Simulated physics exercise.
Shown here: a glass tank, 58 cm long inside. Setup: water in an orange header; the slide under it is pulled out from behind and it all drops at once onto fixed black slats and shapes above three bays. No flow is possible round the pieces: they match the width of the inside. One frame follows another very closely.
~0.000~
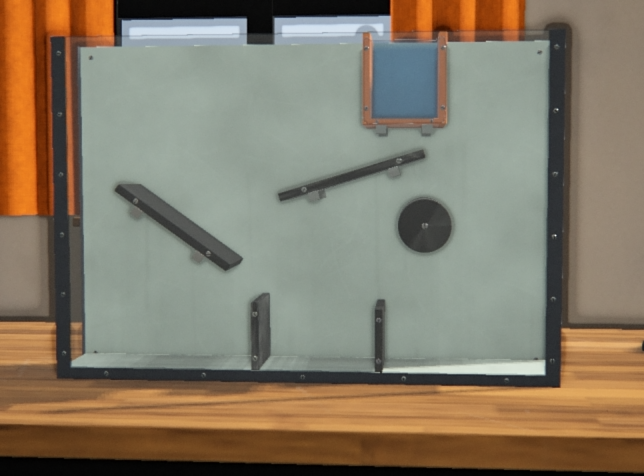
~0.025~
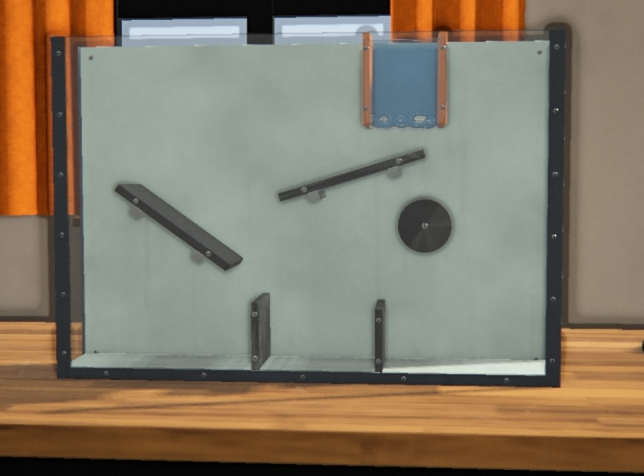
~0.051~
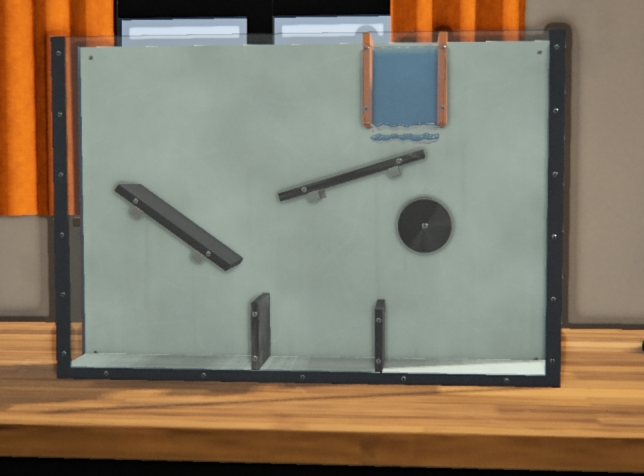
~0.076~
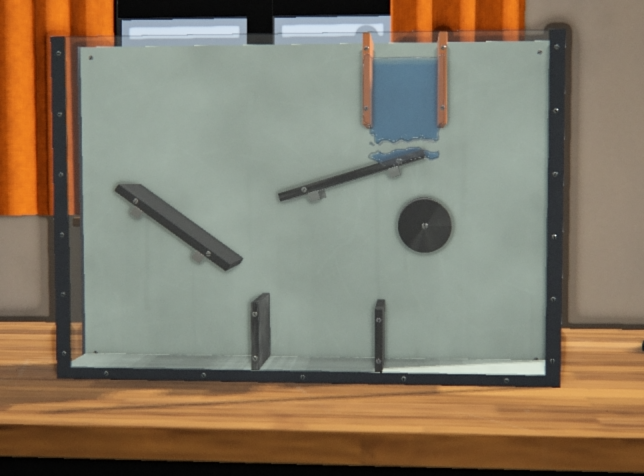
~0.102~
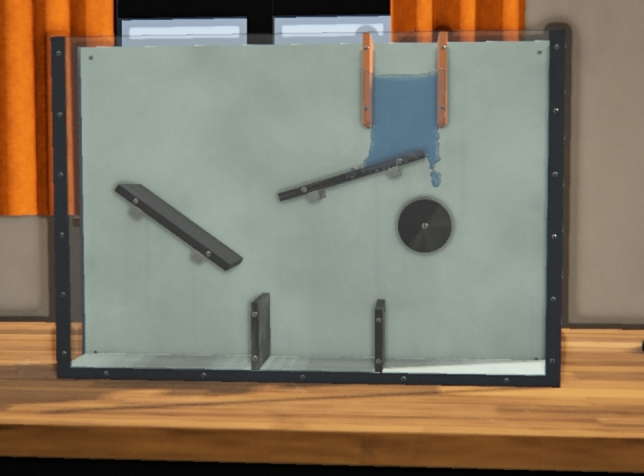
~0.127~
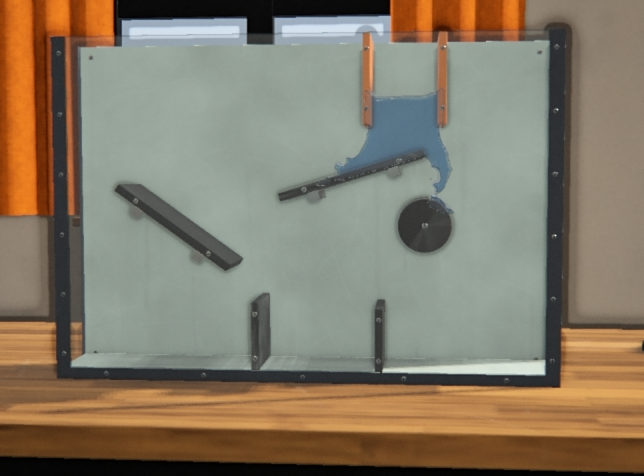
In a glass tank, water drops from an orange header onto a sloping piece and spreads both ways.
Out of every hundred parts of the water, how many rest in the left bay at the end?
About 25 out of 100.
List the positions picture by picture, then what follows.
In the first frame, the water has come down to (426, 118); the highest of it is at (387, 41); the piece under the header is centred near (351, 176); divider tops at (255, 304) and (379, 311).
In the second frame, the water has come down to (387, 126); the highest of it is at (405, 41).
In the third frame, the water has come down to (414, 139); the highest of it is at (435, 47).
In the fourth frame, the water has come down to (433, 158); the highest of it is at (400, 58); below the header it spans (371, 133) to (438, 136).
In the fifth frame, the water has come down to (433, 181); the highest of it is at (434, 74); below the header it spans (364, 161) to (438, 155).
In the sixth frame, the water has come down to (444, 206); the highest of it is at (429, 96); below the header it spans (334, 167) to (449, 174).
Then, 0.23 s in, 12 per cent is down, the largest part in the right bay.
Then, 0.38 s in, 50 per cent is down, the largest part in the right bay.
Then, 0.74 s in, 84 per cent is down, the largest part in the right bay.
Finally, the split from left to right is 24, 33 and 43 per cent.
